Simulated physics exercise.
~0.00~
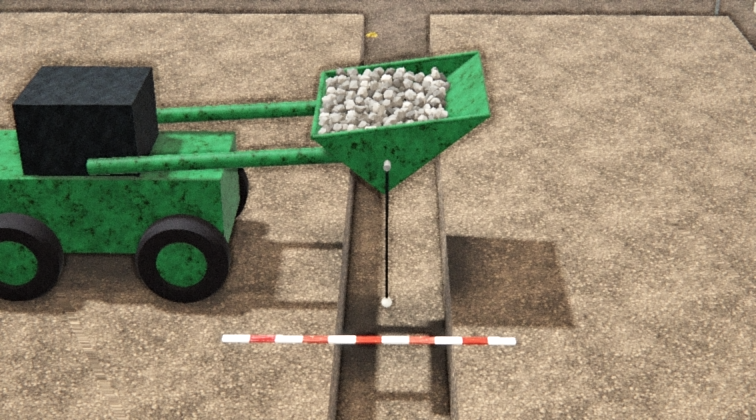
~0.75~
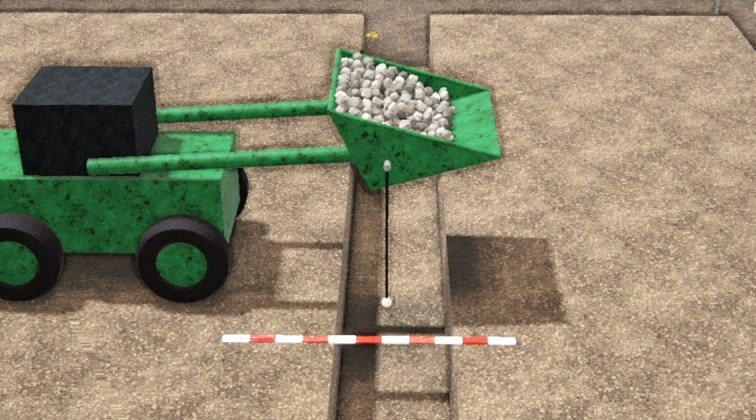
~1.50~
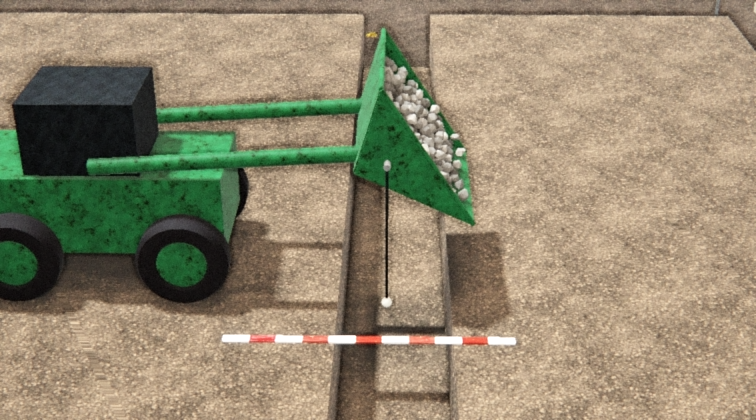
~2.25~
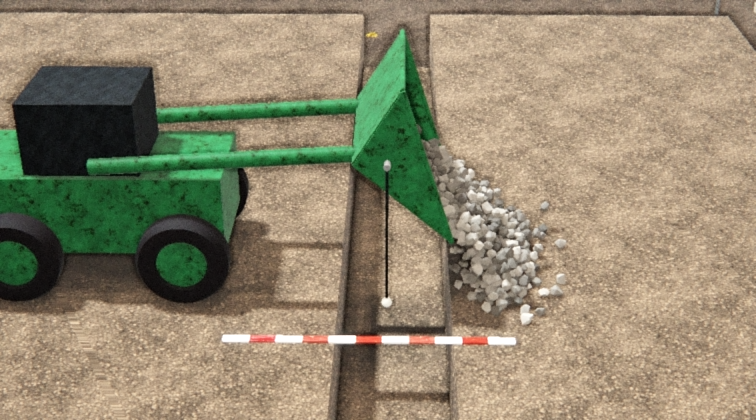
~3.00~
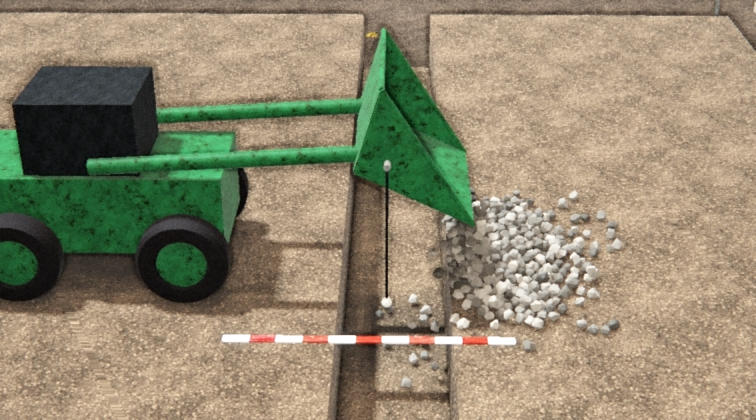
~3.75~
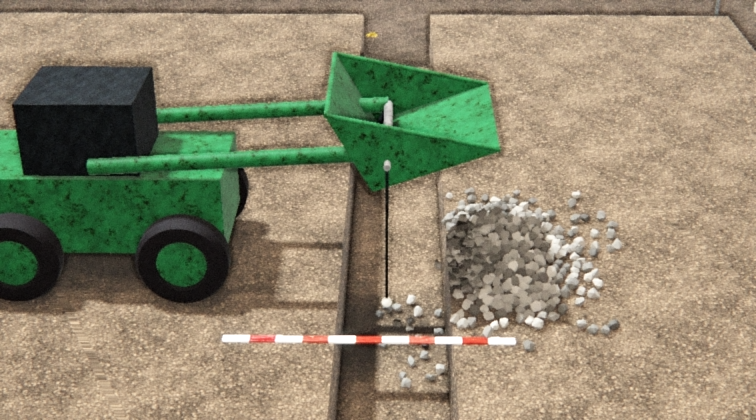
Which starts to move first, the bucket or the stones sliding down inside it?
The bucket moves first, beginning to tip forward before the stones start to slide down towards its front edge.
